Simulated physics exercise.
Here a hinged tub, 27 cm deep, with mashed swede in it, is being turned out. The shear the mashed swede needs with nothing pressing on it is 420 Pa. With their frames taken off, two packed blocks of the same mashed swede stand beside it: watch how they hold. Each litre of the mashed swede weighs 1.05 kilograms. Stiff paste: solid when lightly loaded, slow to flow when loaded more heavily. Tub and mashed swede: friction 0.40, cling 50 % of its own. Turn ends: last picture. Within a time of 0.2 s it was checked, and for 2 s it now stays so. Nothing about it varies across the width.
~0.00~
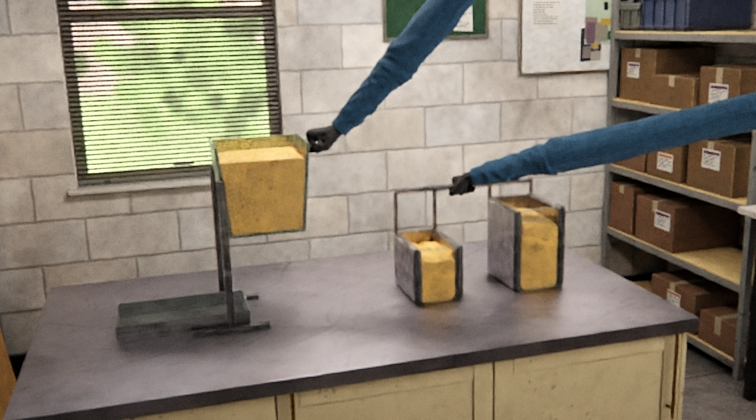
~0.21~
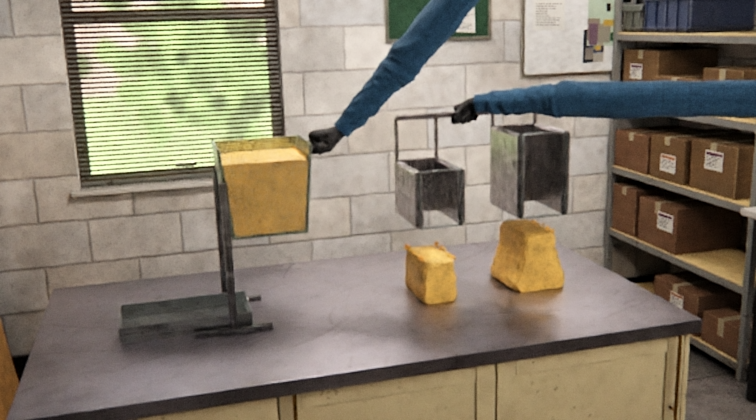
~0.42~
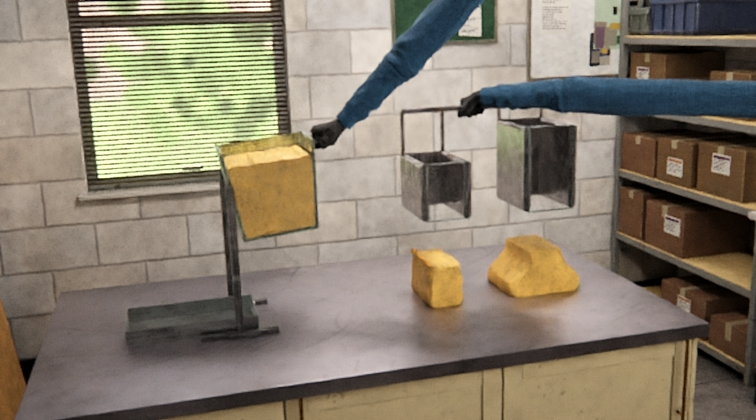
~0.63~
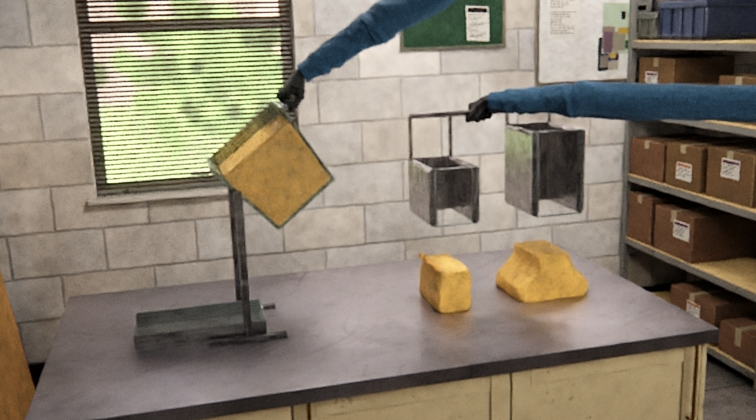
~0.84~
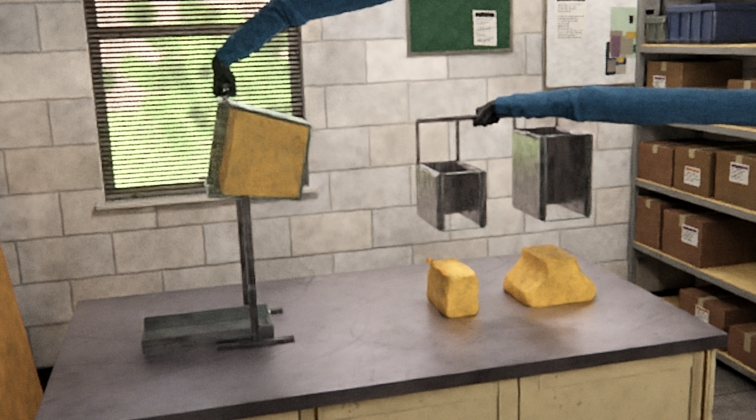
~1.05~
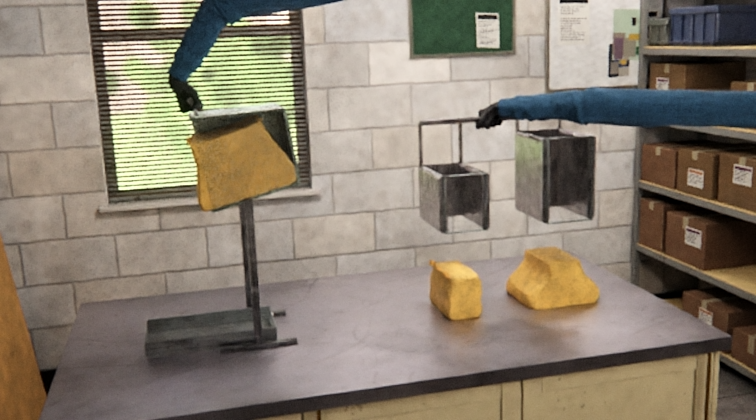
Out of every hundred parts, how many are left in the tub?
Some 0 in every hundred.
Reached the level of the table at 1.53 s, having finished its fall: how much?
Down at that time: Approx. 55 %.
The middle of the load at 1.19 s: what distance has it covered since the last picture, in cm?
The distance comes to some 9 cm.
After 1.19 s, the tub is at 98 degrees and holds 62 %.
After 1.36 s, the tub is at 98 degrees and holds 35 %.
After 1.53 s, the tub is at 98 degrees and holds 25 %.
After 1.70 s, the tub is at 98 degrees and holds 16 %.
After 3.05 s, at the end, the tub is at 98 degrees and holds 0 %.
